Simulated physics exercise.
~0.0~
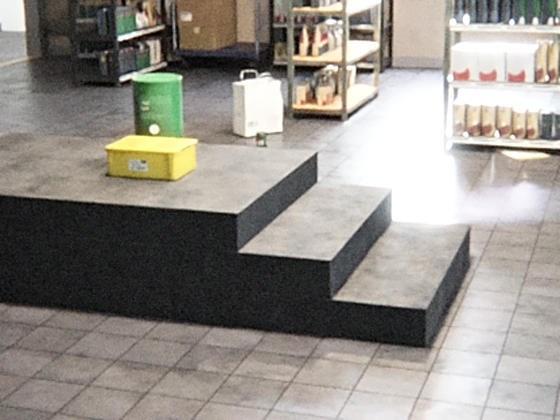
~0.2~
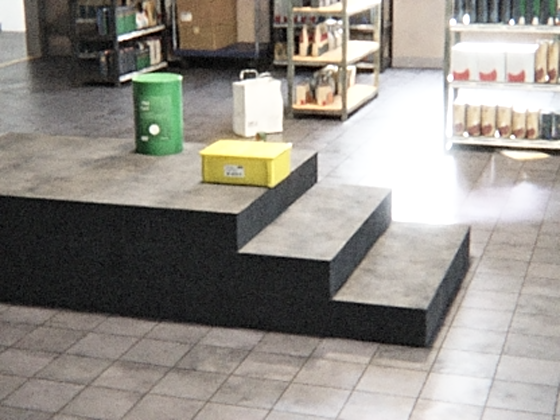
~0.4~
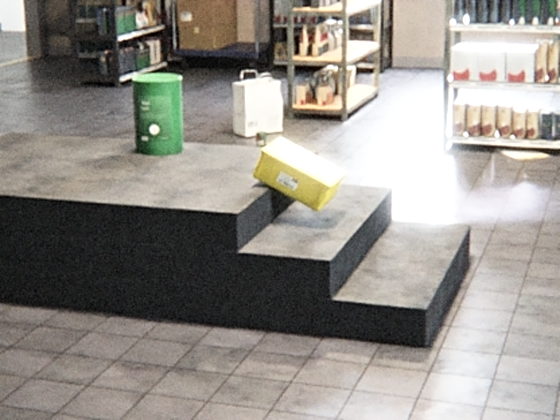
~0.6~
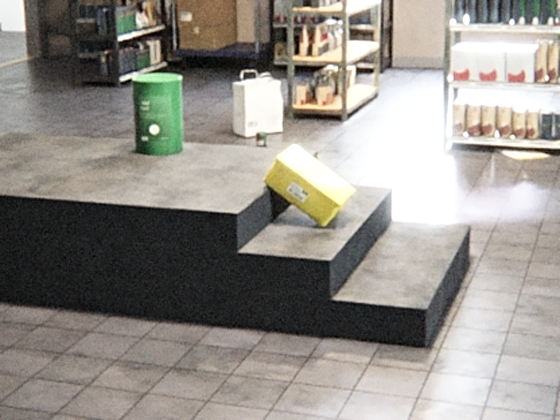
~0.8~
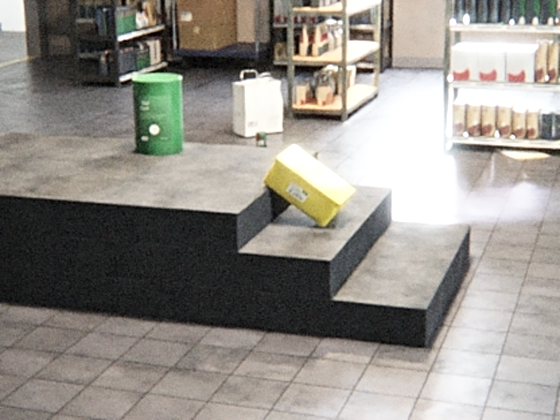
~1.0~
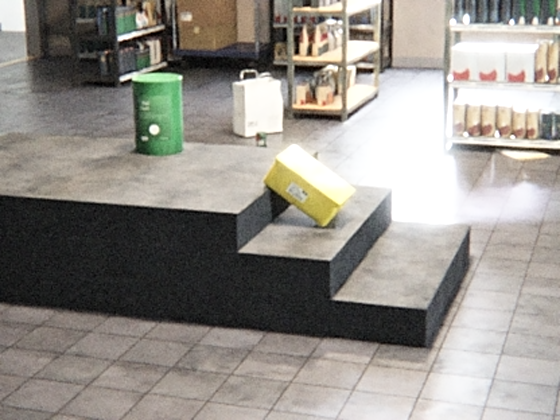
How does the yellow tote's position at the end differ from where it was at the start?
At the start the yellow tote sits flat on the landing, in front of the green pail. At the end it is farther right and a little lower, leaning tilted on the step just below the landing's edge.
